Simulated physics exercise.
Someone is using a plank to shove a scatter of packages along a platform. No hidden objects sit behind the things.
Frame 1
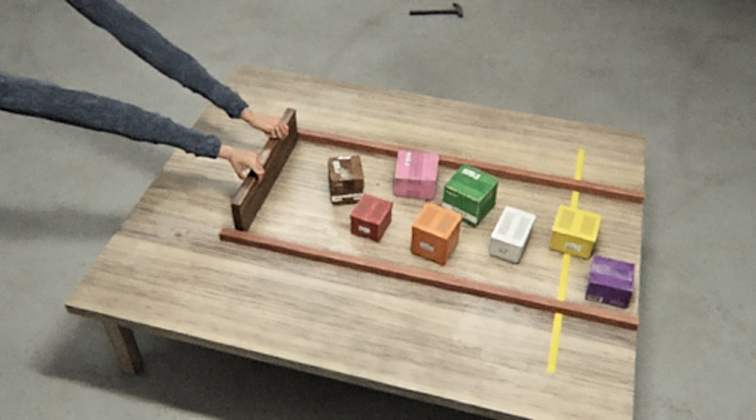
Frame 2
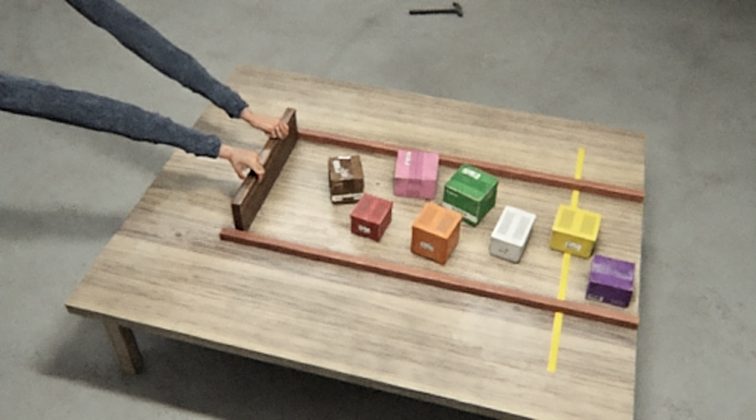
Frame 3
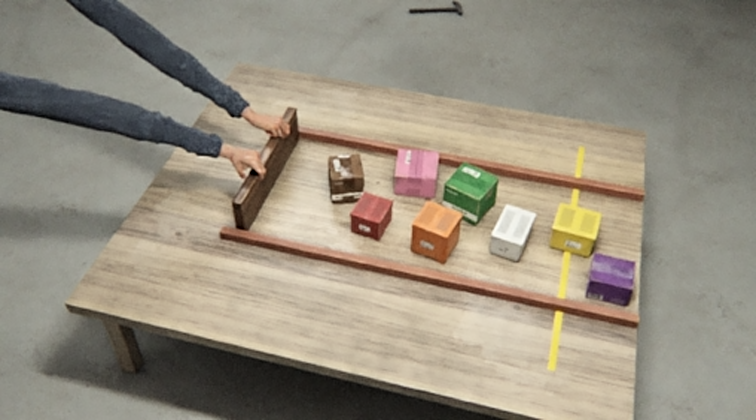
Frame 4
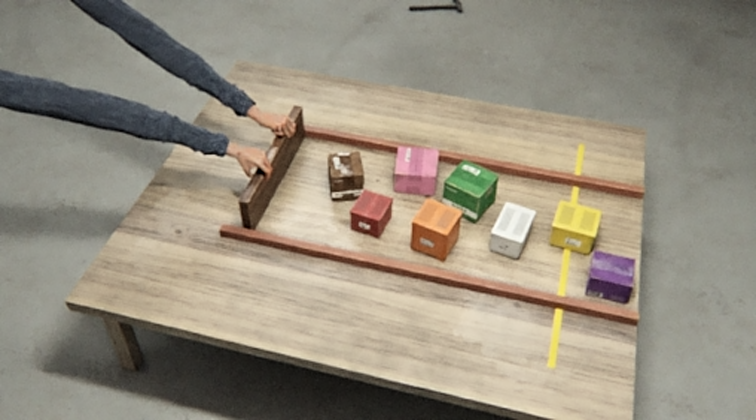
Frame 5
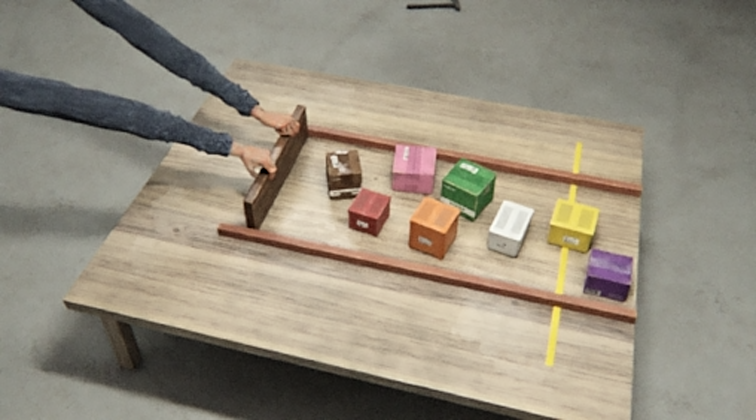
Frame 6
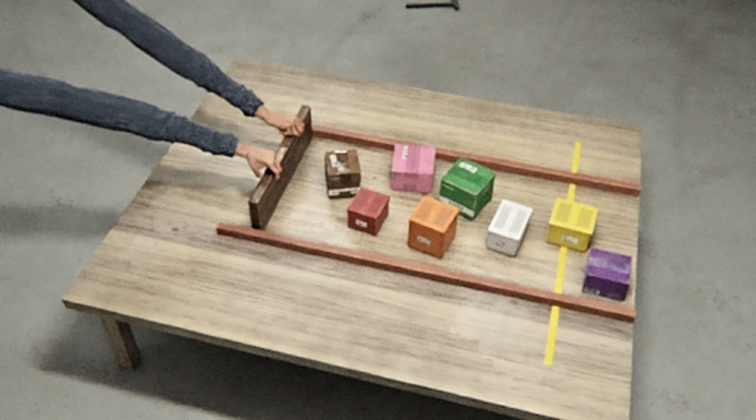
A dark wooden plank, gripped by two hands in blue sleeves, stands at the left of a wooden table seen from above at an angle, on a grey floor. Between two reddish rails sit brown, red, pink, orange, green and white boxes, then yellow and purple ones at the right by a yellow line. The hands slide the plank slightly rightward, the boxes stay put, and the view shifts very slightly.
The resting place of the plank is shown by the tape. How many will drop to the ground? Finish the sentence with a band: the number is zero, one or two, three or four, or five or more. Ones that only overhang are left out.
The number is three or four.
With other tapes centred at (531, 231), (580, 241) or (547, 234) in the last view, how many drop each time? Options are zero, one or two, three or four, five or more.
One or two; three to four; either one or two.
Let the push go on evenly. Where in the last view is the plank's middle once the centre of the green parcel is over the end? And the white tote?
First it's close to (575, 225), next close to (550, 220).
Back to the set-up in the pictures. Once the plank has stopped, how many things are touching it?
The count in contact is 3.
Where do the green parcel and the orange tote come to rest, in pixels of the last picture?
About (633, 225), and the other about (620, 268).
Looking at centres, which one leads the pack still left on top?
That would be the green parcel.
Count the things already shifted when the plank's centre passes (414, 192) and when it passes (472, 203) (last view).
In order, the tallies are 5 and 7.
A little later, none off yet; purple parcel at rest near (607, 274); yellow tote at rest near (571, 226); white tote at rest near (509, 229).
Next, none off yet; purple parcel at rest near (607, 274); yellow tote shifted a little near (595, 231); white tote shifted about its own width near (552, 243).
When it is over, the number that fall off is three or four; down, white tote, yellow tote and purple parcel.
